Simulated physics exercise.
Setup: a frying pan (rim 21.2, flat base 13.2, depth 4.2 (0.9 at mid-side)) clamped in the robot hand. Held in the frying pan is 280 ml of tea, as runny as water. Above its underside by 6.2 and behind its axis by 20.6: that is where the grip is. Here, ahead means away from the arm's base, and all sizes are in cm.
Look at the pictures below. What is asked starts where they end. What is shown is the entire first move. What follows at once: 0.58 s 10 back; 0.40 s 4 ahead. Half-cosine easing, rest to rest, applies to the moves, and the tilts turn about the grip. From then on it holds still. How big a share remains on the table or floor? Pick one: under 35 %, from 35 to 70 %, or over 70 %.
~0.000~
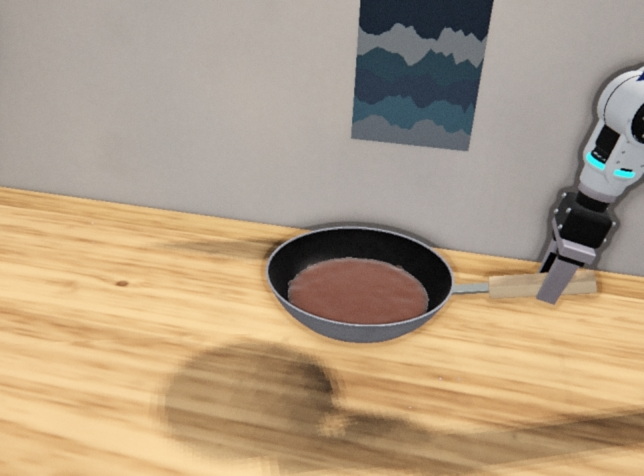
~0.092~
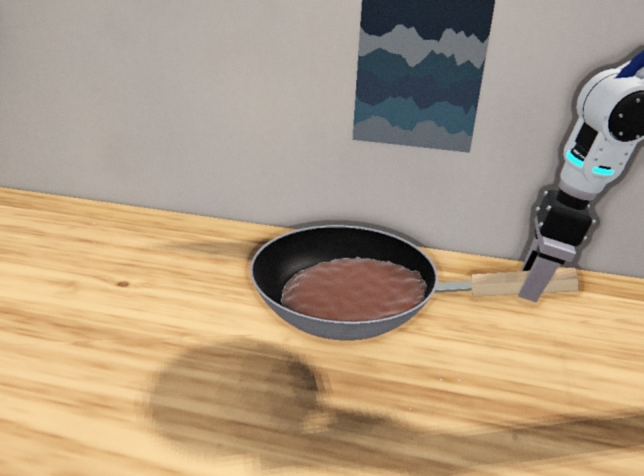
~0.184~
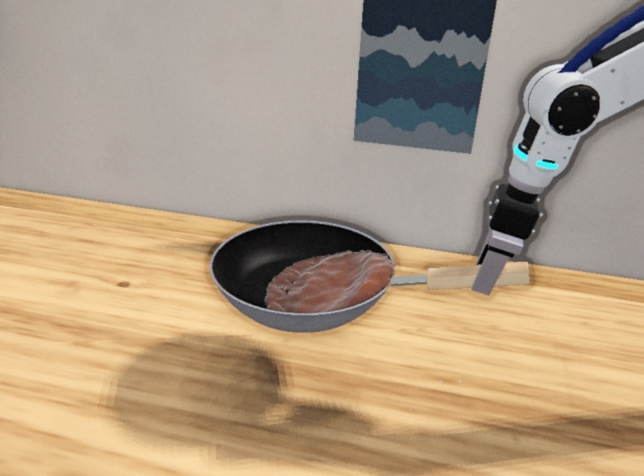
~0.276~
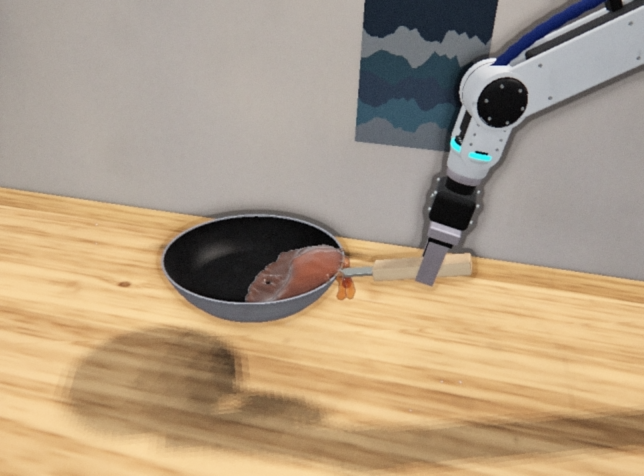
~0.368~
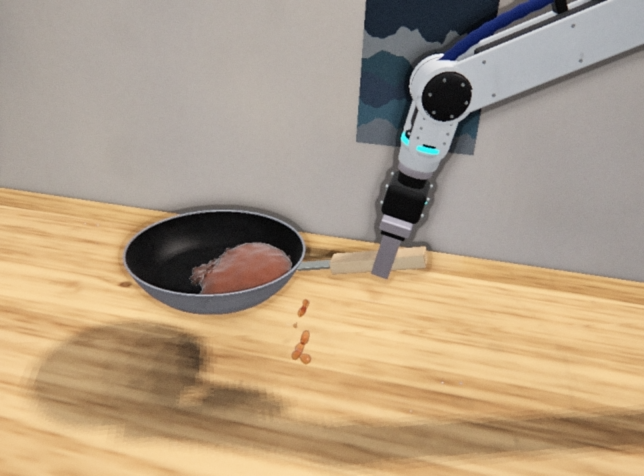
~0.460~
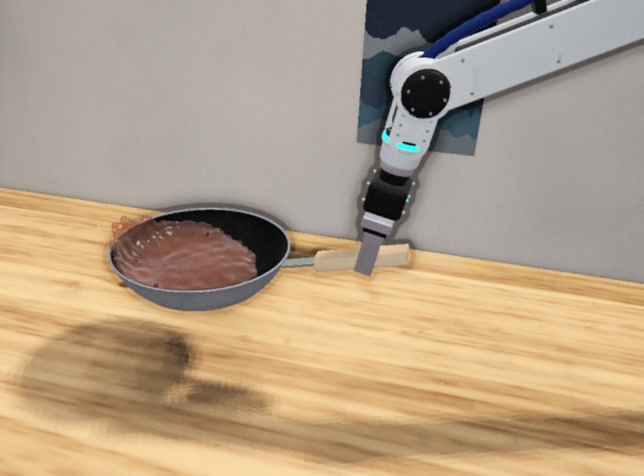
From 35 to 70 %.
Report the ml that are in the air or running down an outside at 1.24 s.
Estimate: Some 0 ml.
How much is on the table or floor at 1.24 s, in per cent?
50 per cent.
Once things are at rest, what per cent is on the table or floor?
Estimate: Roughly 50 per cent.
After 0.85 s, level, liquid up to 17 above the table; 140 ml in the frying pan, 135 ml on the table or floor.
After 1.24 s, level, liquid up to 18 above the table; 140 ml in the frying pan, 135 ml on the table or floor.
After 1.64 s, level, liquid up to 16 above the table; 140 ml in the frying pan, 135 ml on the table or floor.
After 2.44 s, level, liquid up to 14 above the table; 140 ml in the frying pan, 135 ml on the table or floor.
At rest, 140 ml in the frying pan, 135 ml on the table or floor. That is 50 % on the table or floor.
